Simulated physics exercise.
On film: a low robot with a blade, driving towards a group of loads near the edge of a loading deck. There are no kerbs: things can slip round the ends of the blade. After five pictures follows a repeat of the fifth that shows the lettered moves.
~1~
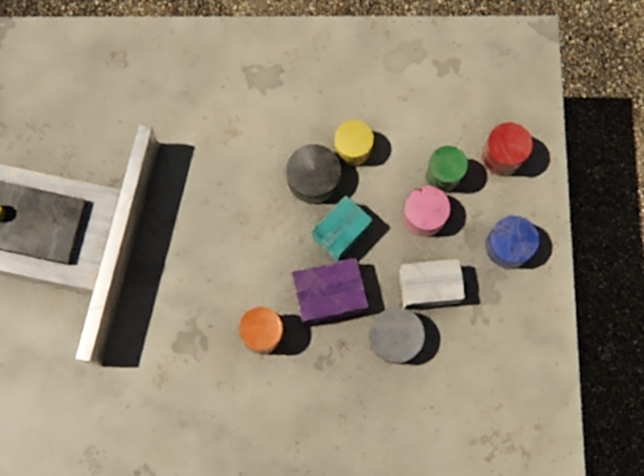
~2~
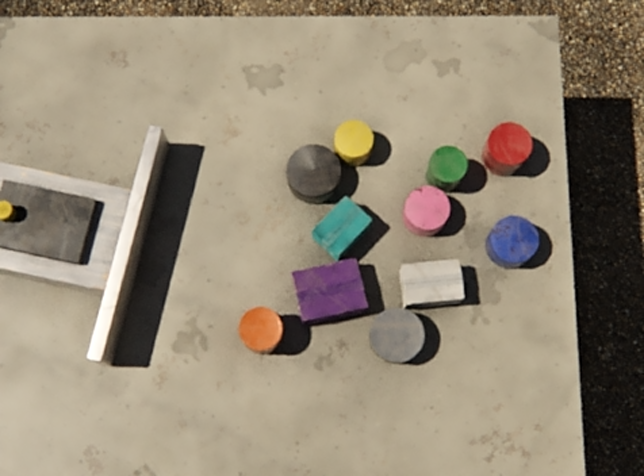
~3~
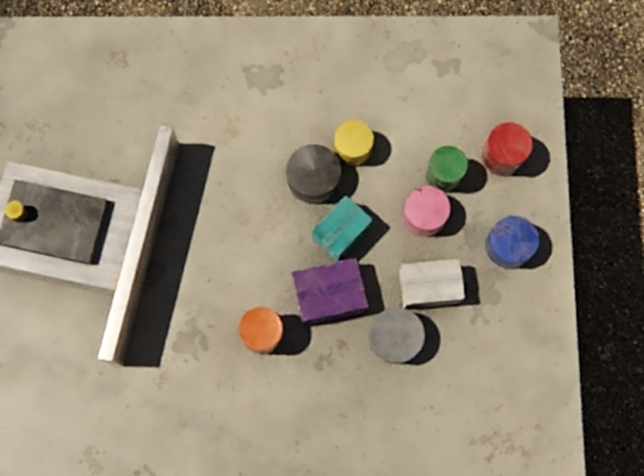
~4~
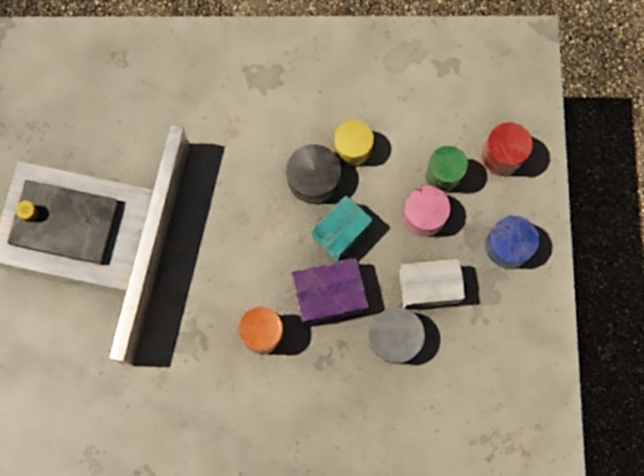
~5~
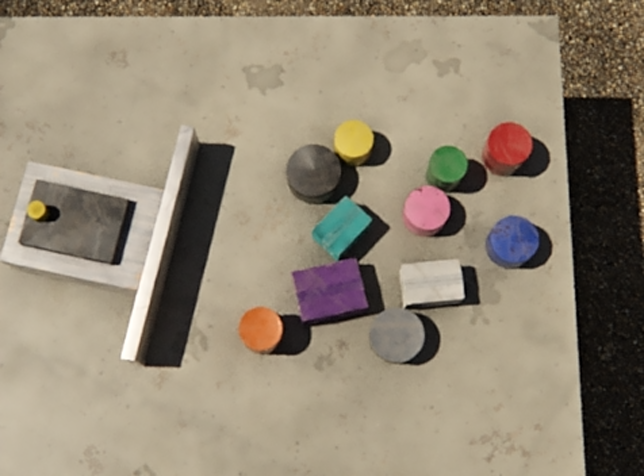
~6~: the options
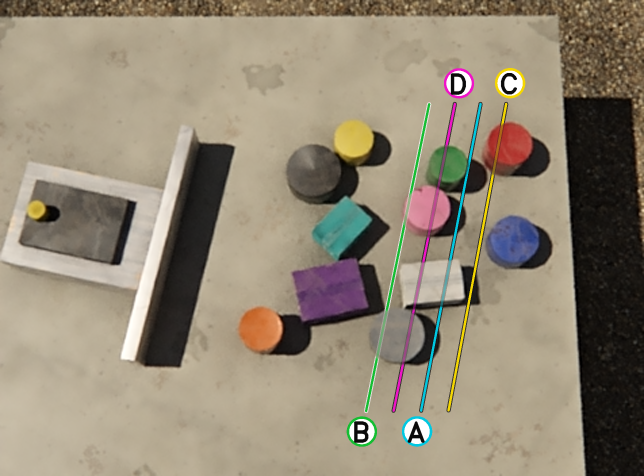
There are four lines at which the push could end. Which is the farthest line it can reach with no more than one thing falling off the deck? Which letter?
It should halt at C.
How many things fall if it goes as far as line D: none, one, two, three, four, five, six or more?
By then, none.
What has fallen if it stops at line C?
It is the blue canister.
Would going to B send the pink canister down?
No.
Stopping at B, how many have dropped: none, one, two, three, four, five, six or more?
The count is none.
On the marked copy, A at (452, 253); B at (399, 253); C at (479, 253); D at (425, 253).
Following C. Soon after the start, robot (198, 223); orange pail (284, 335); black canister (327, 177).
Later, robot (313, 222); white parcel (484, 287); green pail (470, 164).
In the end, robot (403, 222); blue canister over the edge; white parcel (569, 303); one fallen.
As for the rest, A is within the limit but short; B is within the limit but short; D is within the limit but short.
